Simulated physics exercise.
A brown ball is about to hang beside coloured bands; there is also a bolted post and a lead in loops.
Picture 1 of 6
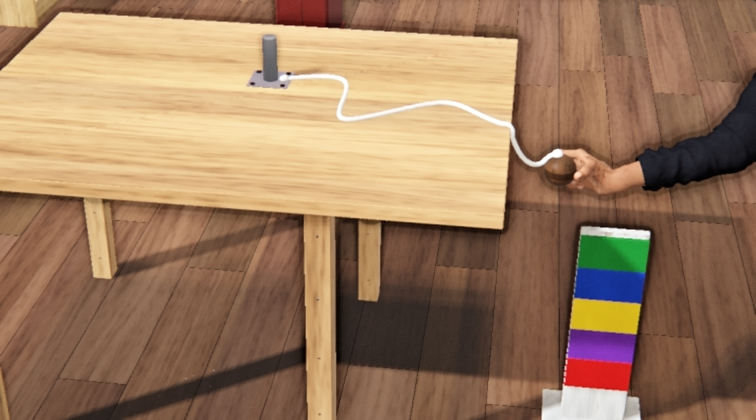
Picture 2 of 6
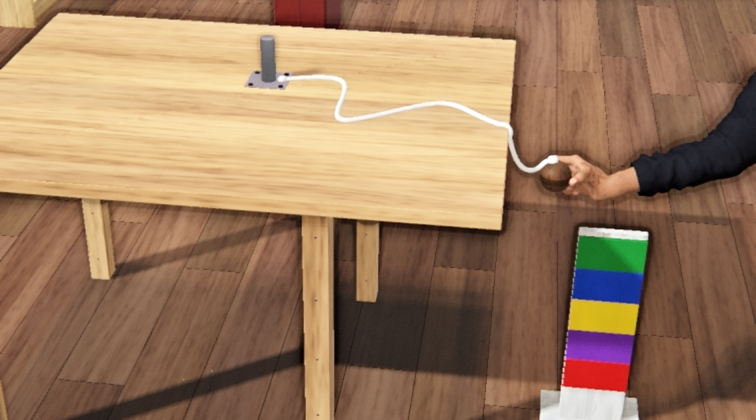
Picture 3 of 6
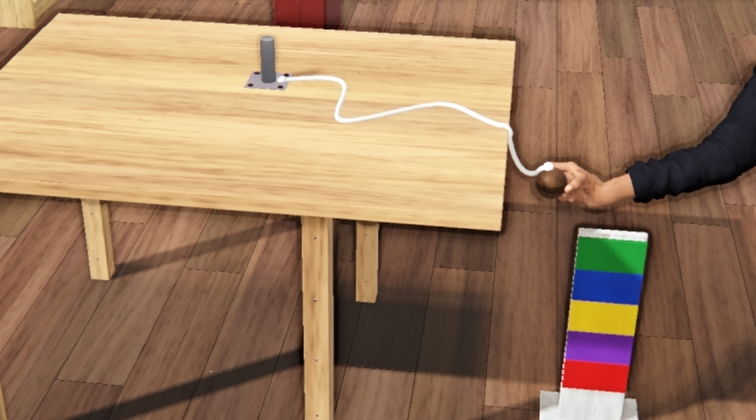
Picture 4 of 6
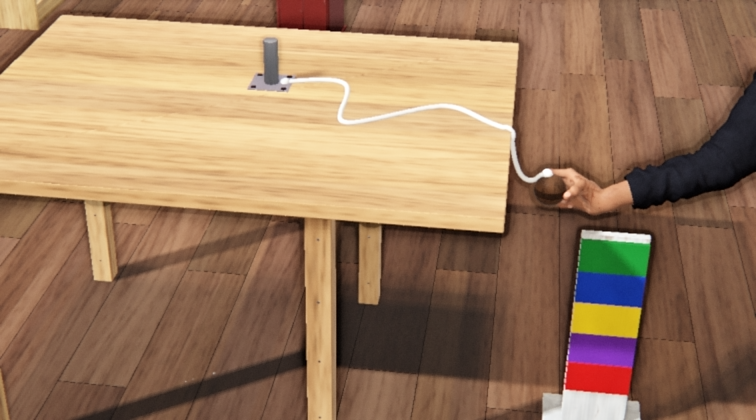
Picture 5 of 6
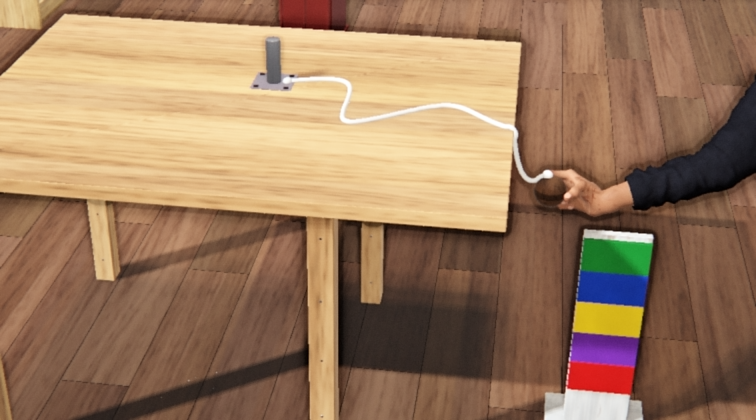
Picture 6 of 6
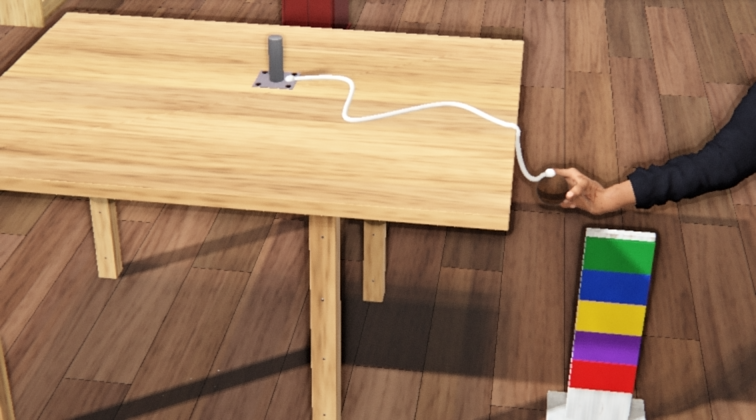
A hand holding a brown ball on a white cord lowers it slightly beside a wooden table, then stays nearly still above a strip of green, blue, yellow, purple and red bands, the cord lying slack across the tabletop.
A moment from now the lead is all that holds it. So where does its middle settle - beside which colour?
Beside yellow.
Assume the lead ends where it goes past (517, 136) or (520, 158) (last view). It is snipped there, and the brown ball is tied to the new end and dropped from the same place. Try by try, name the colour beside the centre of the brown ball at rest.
Lab note - try 1: Green; try 2: Blue.
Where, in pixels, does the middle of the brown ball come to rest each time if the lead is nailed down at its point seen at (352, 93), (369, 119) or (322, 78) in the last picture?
Going through the three tries, you get (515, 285), (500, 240) and (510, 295).
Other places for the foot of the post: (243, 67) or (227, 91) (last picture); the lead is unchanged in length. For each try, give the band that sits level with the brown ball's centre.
For the first try, blue; for the second, blue.
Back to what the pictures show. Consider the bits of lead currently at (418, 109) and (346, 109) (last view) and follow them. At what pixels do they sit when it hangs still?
First point (503, 124), second point (408, 104).
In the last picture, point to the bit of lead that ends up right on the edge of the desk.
Around (434, 106).
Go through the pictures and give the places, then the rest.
Brown ball (560, 170); green (613, 255); blue (609, 287); yellow (605, 317); purple (601, 347); red (598, 376), in the first picture.
Brown ball (556, 176); lead through (318, 78) (341, 101) (373, 117) (443, 104) (505, 127), in the second picture.
Brown ball (551, 183), in the third picture.
Brown ball (550, 190); lead through (321, 80) (344, 104) (376, 119) (446, 106) (508, 130), in the fourth picture.
Brown ball (550, 191), in the fifth picture.
Brown ball (553, 189); lead through (326, 78) (349, 101) (381, 117) (451, 104) (513, 128), in the sixth picture.
Soon after, ball near (495, 298); level with yellow.
Then, ball near (520, 305); level with yellow.
At rest, ball near (508, 303); level with yellow. Its middle rests at the yellow band.
